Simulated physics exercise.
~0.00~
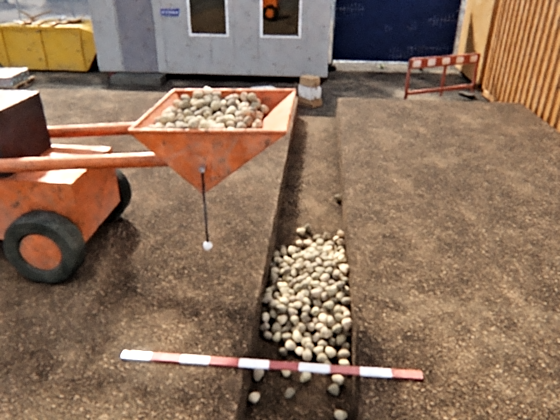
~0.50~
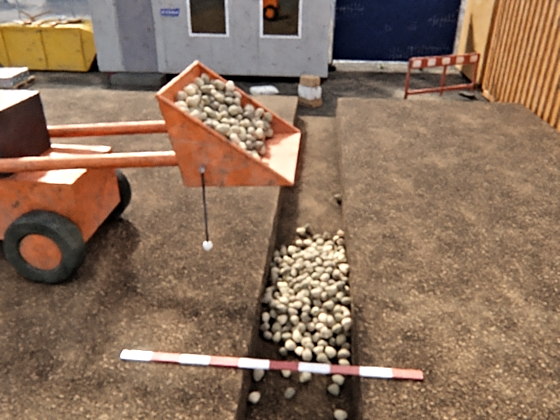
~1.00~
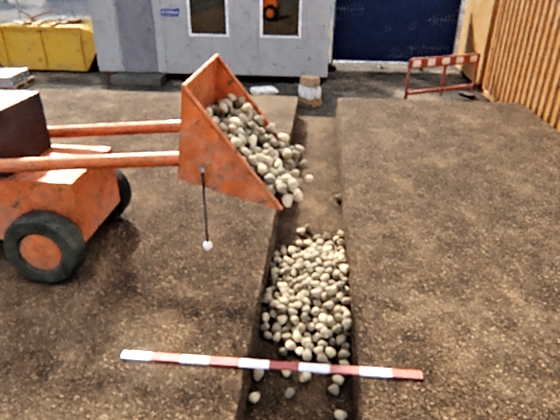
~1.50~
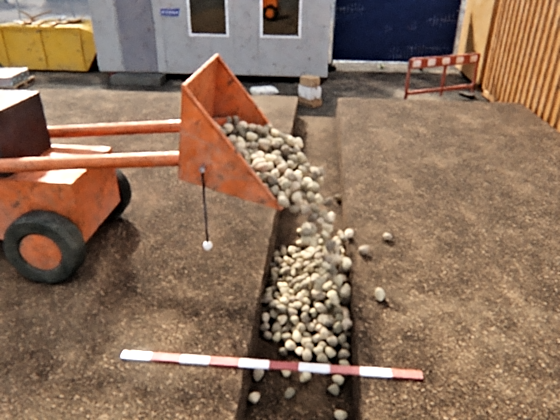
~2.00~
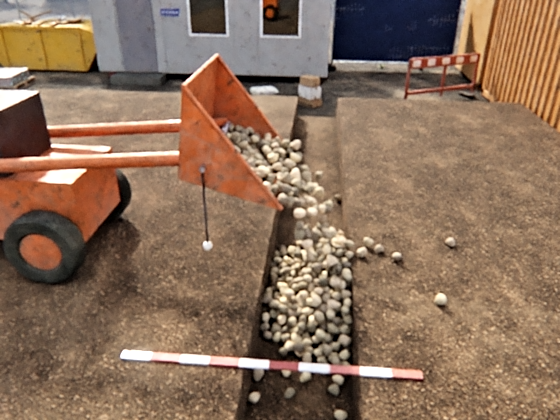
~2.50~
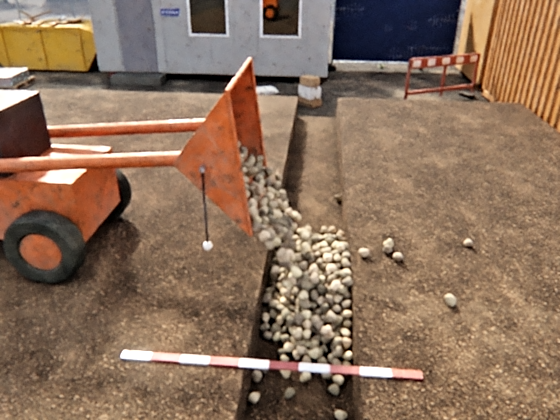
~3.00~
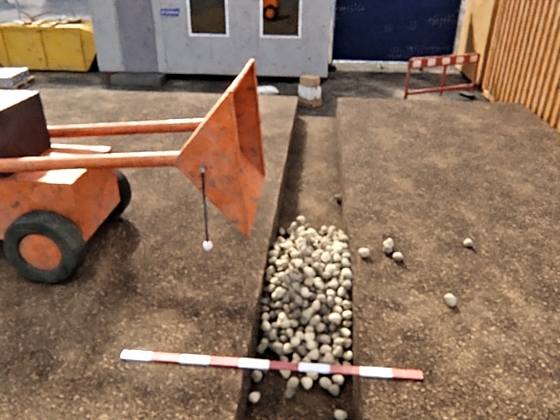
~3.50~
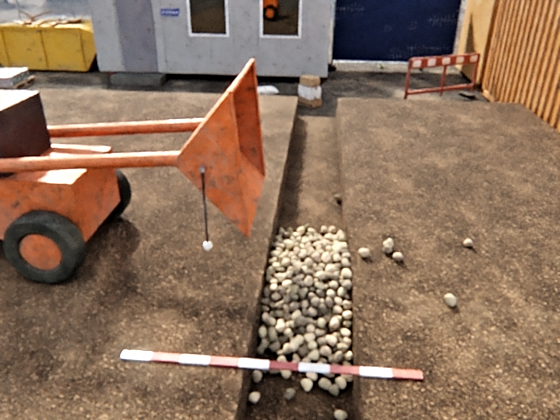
At first, an orange loader on the left holds a bucket of rounded pale stones beside a narrow trench, where an earlier heap already lies behind a red and white striped rod. The bucket tips forward to the right, and the stones slide toward its lip. It pauses at a slant while stones pour into the trench, a few bouncing and rolling onto the ground to the right. Then the bucket tilts steeply and the remaining stones tumble out. Finally it hangs empty and still, with a fuller heap in the trench and a few strays beside it.
